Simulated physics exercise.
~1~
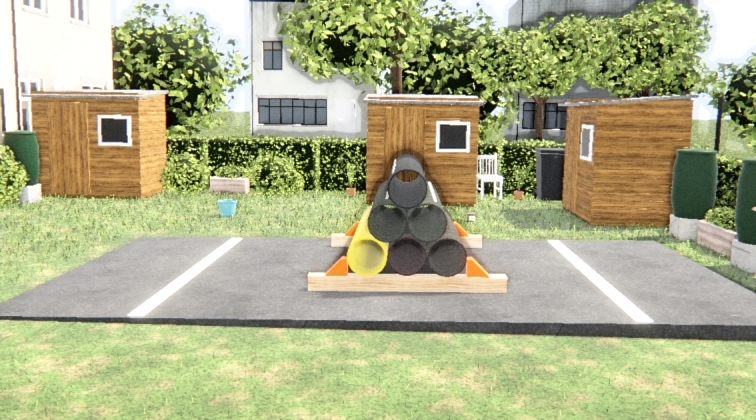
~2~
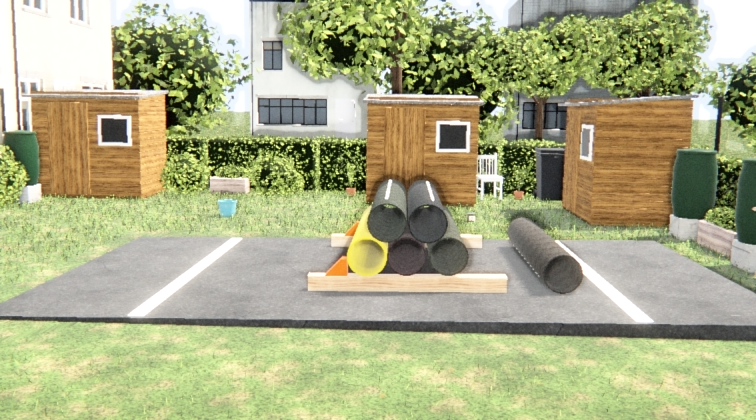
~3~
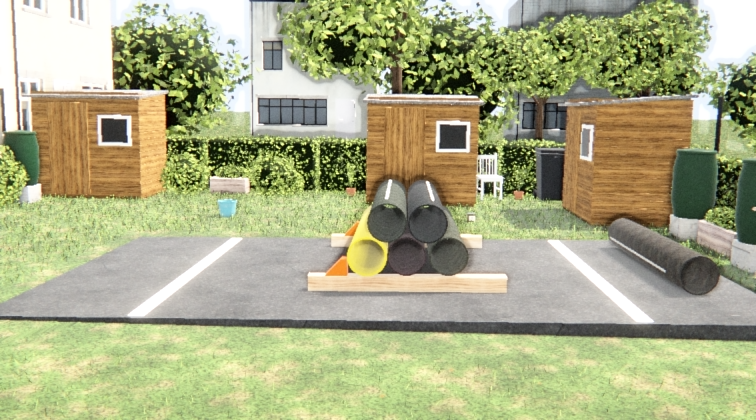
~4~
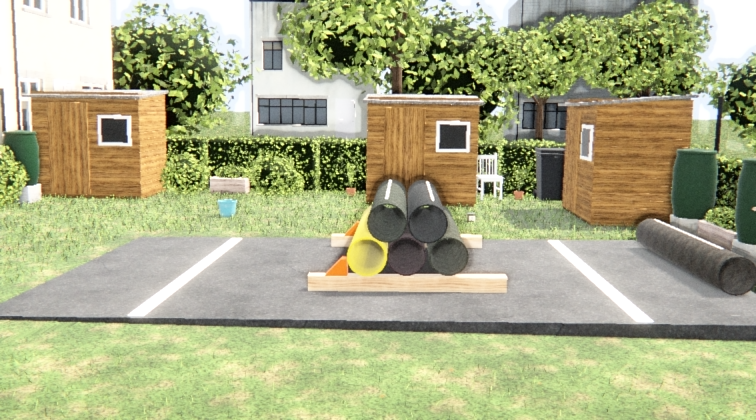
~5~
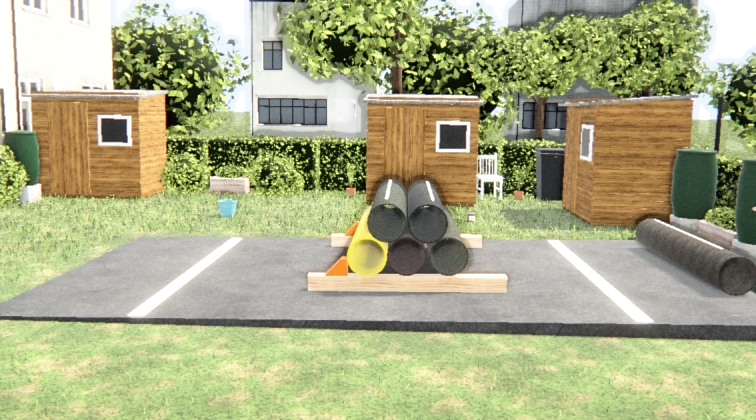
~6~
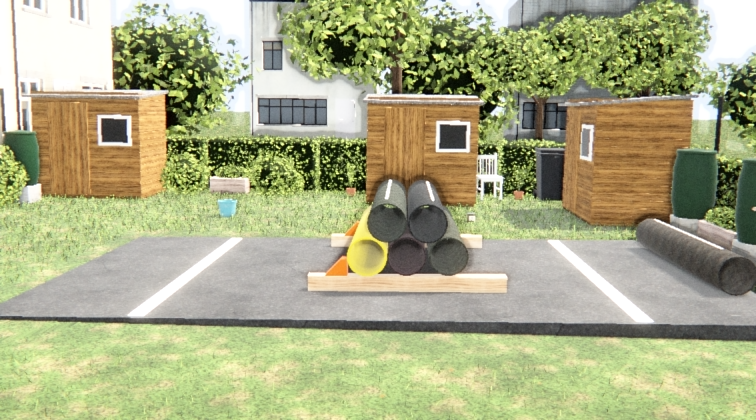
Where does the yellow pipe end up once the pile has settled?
It comes to rest still up on the timbers, at the bottom left of the remaining stack beside the orange chock.
